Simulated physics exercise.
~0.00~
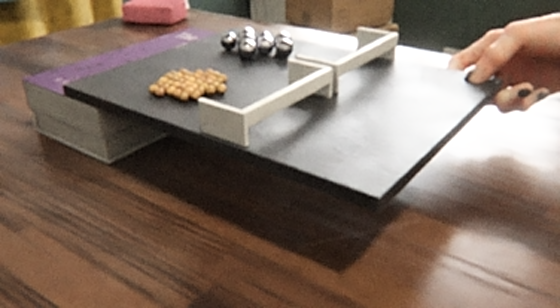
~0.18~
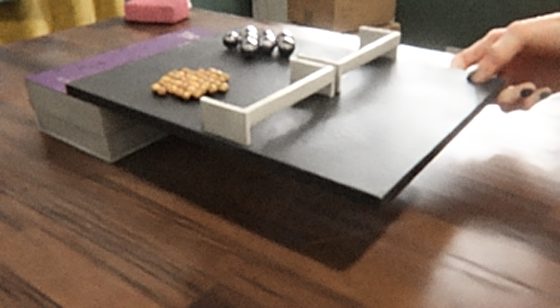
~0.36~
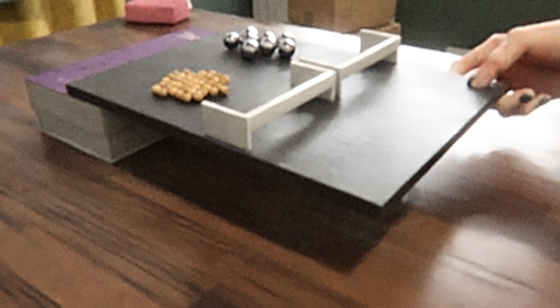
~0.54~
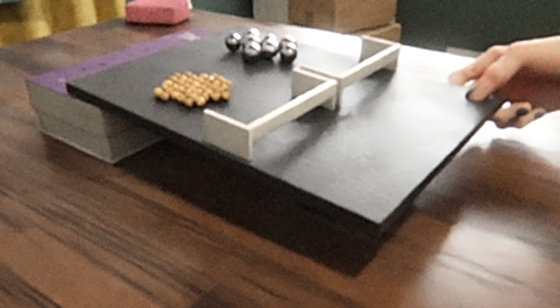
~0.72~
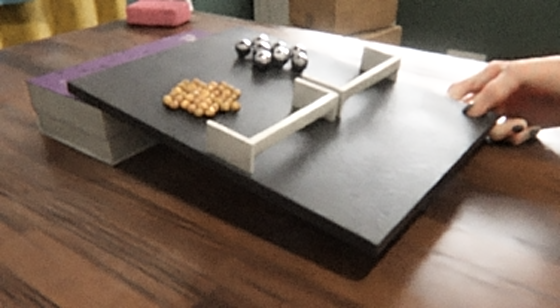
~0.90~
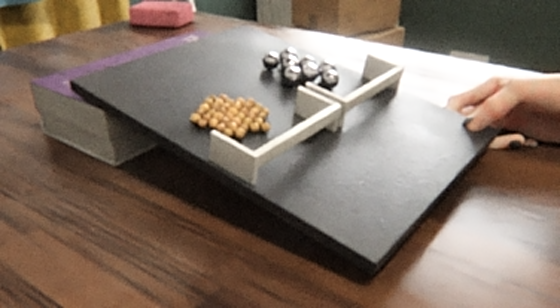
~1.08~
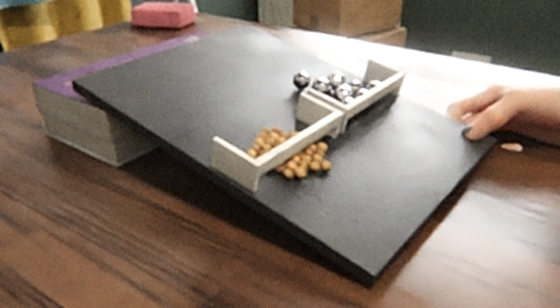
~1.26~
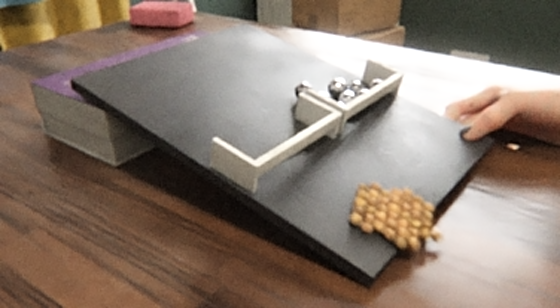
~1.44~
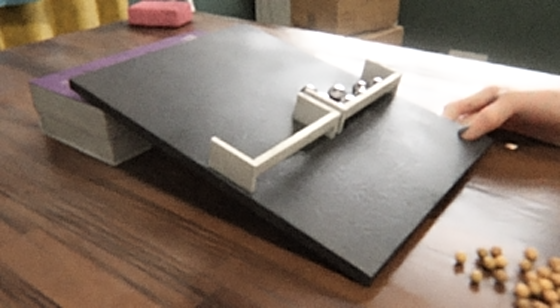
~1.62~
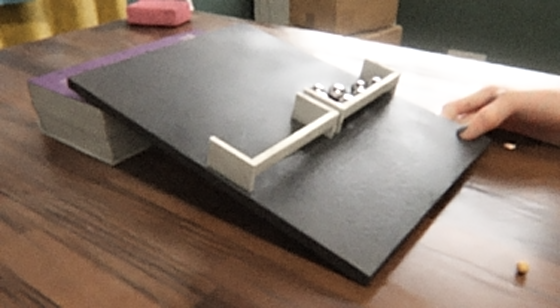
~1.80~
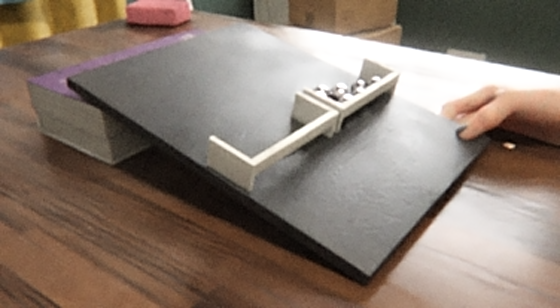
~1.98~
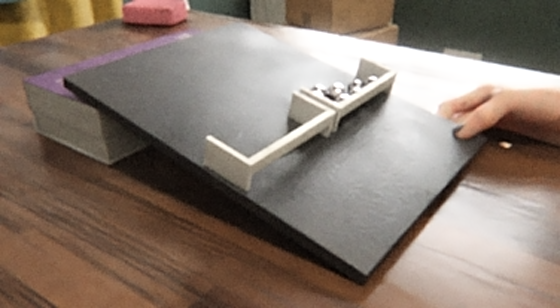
On a dark wooden table, seen from slightly above by a gently swaying camera, a black board rests its left side on a thick book with a purple cover. Golden beads sit nearer and shiny dark balls farther back, each group left of a pale bracket-like gate. A hand at the right lowers its end of the board, and both groups start rolling down. The golden beads pass under the near gate, spill off the board's lower edge and scatter across the table out of view. The dark balls stay gathered behind the far gate, the hand still on the sloping board.
